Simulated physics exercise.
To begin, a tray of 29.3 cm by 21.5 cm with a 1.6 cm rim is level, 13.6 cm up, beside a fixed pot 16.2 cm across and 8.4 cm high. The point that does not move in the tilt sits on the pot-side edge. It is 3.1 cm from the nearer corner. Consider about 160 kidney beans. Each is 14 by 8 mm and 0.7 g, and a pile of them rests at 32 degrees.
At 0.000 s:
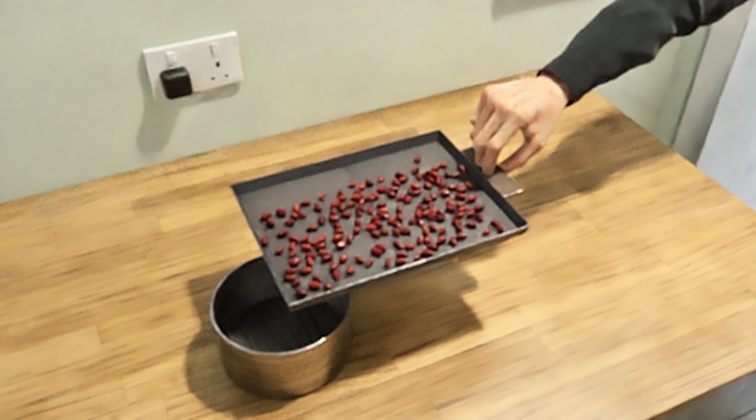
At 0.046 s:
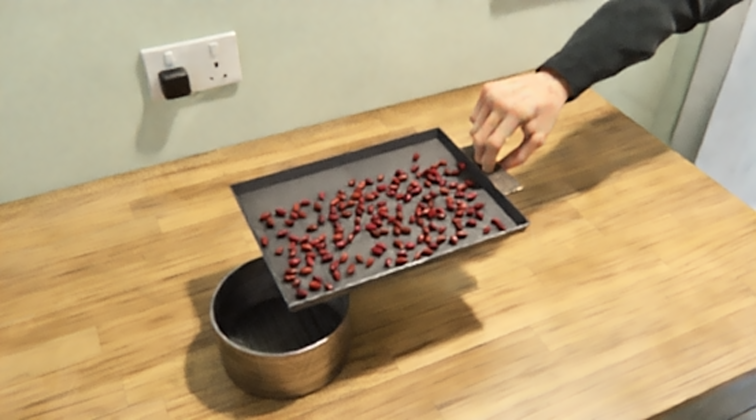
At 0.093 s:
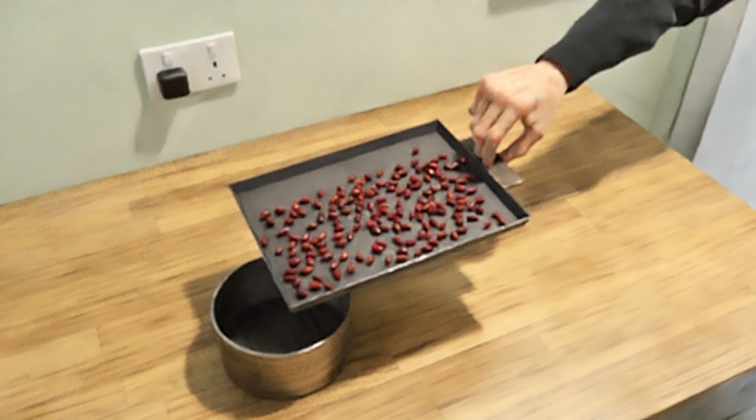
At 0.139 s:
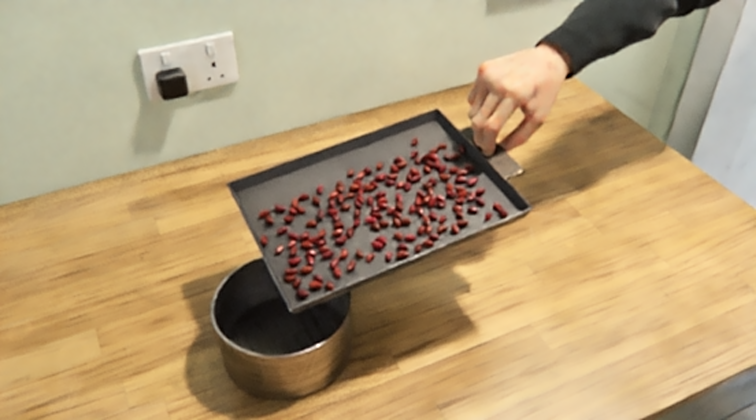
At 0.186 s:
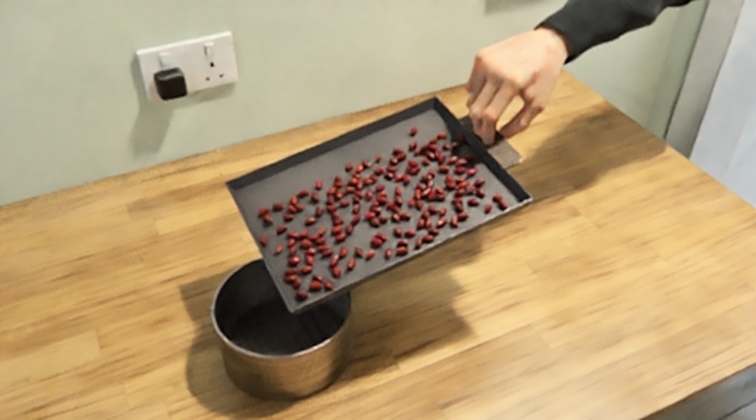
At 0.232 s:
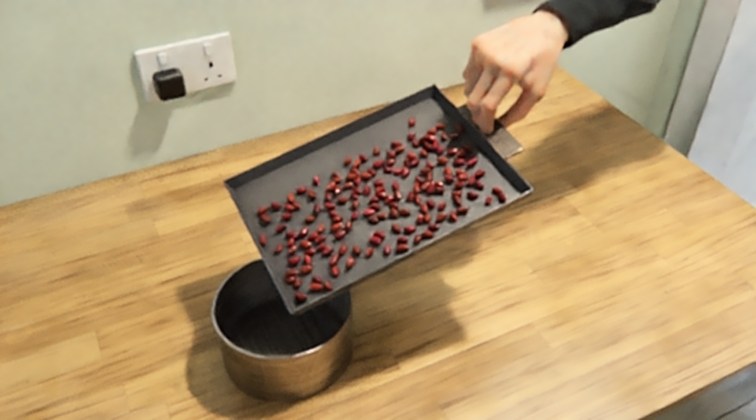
A hand raises the right side of a dark tray of red beans above a pot.
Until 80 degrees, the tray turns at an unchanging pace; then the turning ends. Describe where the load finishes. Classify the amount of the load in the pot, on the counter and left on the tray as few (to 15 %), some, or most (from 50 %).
Tray: Few. Pot: Most. Counter: Some.
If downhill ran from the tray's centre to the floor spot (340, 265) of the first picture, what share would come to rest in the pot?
My guess is roughly 30 percent.
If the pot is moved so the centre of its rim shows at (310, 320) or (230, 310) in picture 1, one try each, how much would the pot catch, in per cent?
That gives roughly 70 per cent and then 60 per cent.
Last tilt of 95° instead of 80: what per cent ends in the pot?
You'd end up with some 55 % in the pot.
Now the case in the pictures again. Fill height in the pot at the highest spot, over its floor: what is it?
I'd put it at close to 1.5 centimetres.
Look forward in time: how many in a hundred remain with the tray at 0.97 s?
Close to 55 in a hundred parts of the load.
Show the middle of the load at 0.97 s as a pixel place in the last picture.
Roughly pixel (267, 303).
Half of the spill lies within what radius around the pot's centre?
Some 18 cm, give or take.
After 0.67 s, tilt 45 degrees; the tray holds 100 %, the pot 0 %.
After 0.97 s, tilt 67 degrees; the tray holds 55 %, the pot 10 %.
After 1.36 s, tilt 80 degrees; the tray holds 10 %, the pot 45 %.
By 2.7 s all is still; tray 0 %, pot 60 %, counter 40 %.
